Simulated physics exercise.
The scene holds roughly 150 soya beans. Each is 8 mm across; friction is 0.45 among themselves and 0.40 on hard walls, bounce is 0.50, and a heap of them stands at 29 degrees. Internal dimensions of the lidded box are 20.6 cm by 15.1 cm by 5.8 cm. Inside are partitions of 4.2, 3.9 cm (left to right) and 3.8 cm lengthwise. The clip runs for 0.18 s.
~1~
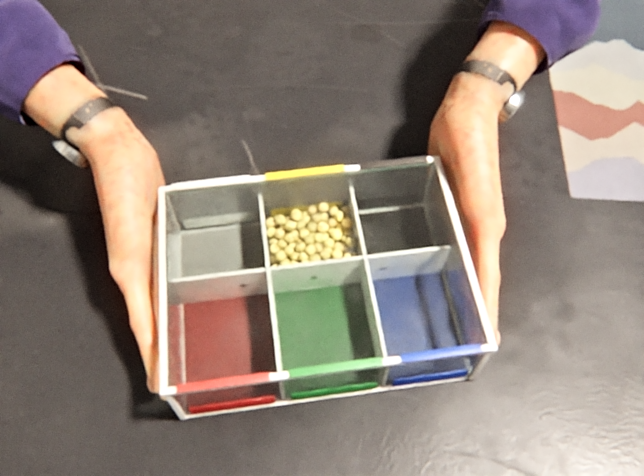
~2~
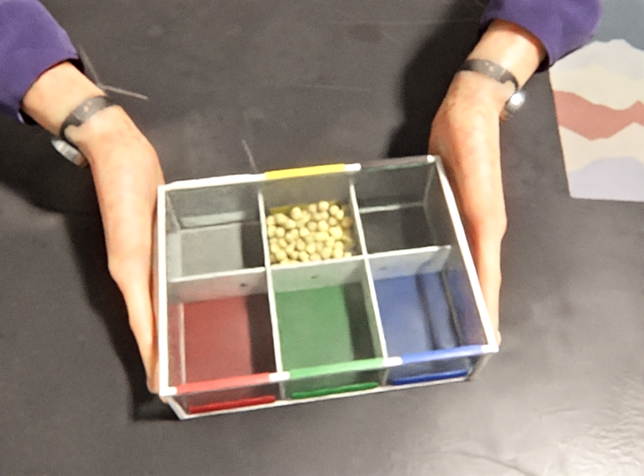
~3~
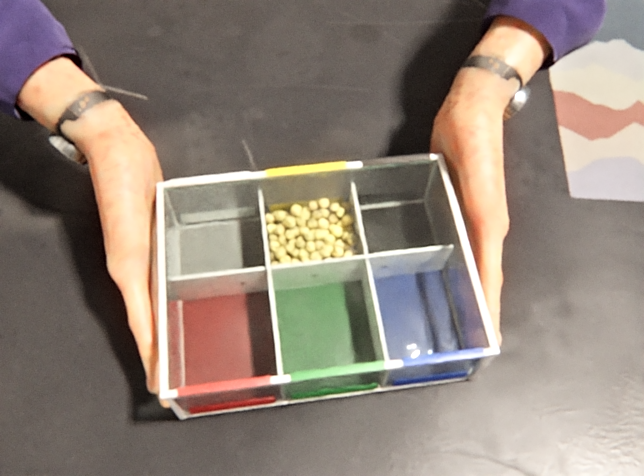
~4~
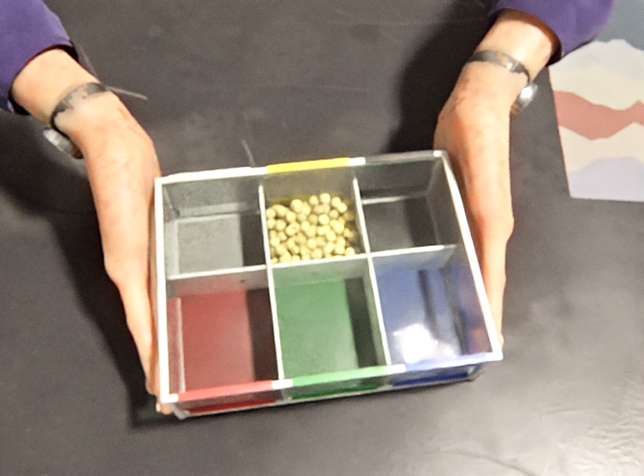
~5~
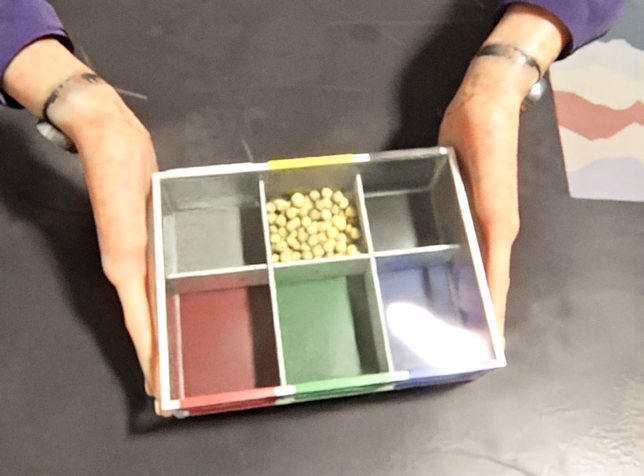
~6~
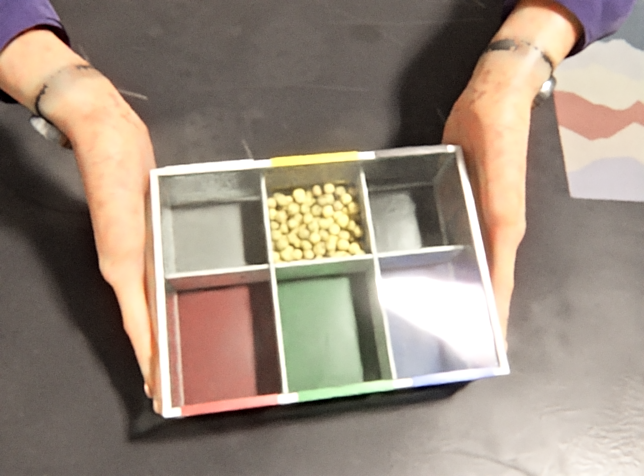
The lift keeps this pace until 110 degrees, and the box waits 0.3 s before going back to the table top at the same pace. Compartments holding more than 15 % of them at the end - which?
Red no, blue yes, green yes, yellow no, white no, black no.
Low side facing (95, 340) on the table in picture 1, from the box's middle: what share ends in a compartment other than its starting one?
I'd estimate about 50 %.
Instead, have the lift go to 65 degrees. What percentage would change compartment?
10 %.
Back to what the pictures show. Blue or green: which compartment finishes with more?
Result: Blue has more.
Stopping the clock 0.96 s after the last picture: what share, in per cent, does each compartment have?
It splits as red 0, blue 35, green 45, yellow 20, white 0 and black 0 percent.
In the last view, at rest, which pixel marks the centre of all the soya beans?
Centre at rest, approx.: (388, 358) px.
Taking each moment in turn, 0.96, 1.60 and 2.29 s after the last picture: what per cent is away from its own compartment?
80, 100, 100.
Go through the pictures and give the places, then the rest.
In the first frame, box tilt 0 degrees, front corners at (168, 389) and (489, 345); yellow 100 %.
In the second frame, box tilt 1 degrees, front corners at (168, 390) and (489, 346).
In the third frame, box tilt 3 degrees, front corners at (168, 392) and (491, 349).
In the fourth frame, box tilt 6 degrees, front corners at (169, 396) and (493, 354), lowest corner right front.
In the fifth frame, box tilt 10 degrees, front corners at (170, 402) and (497, 361), lowest corner right front.
In the sixth frame, box tilt 15 degrees, front corners at (171, 409) and (500, 368), lowest corner right front; yellow 100 %.
Then, 0.96 s after the last picture, tilt 110 degrees; blue 35 %, green 45 %, yellow 20 %.
Then, 1.60 s after the last picture, tilt 59 degrees; blue 55 %, green 45 %.
Then, 2.29 s after the last picture, tilt 0 degrees; blue 55 %, green 45 %.
In the end, red 0 %, blue 55 %, green 45 %, yellow 0 %, white 0 %, black 0 %.
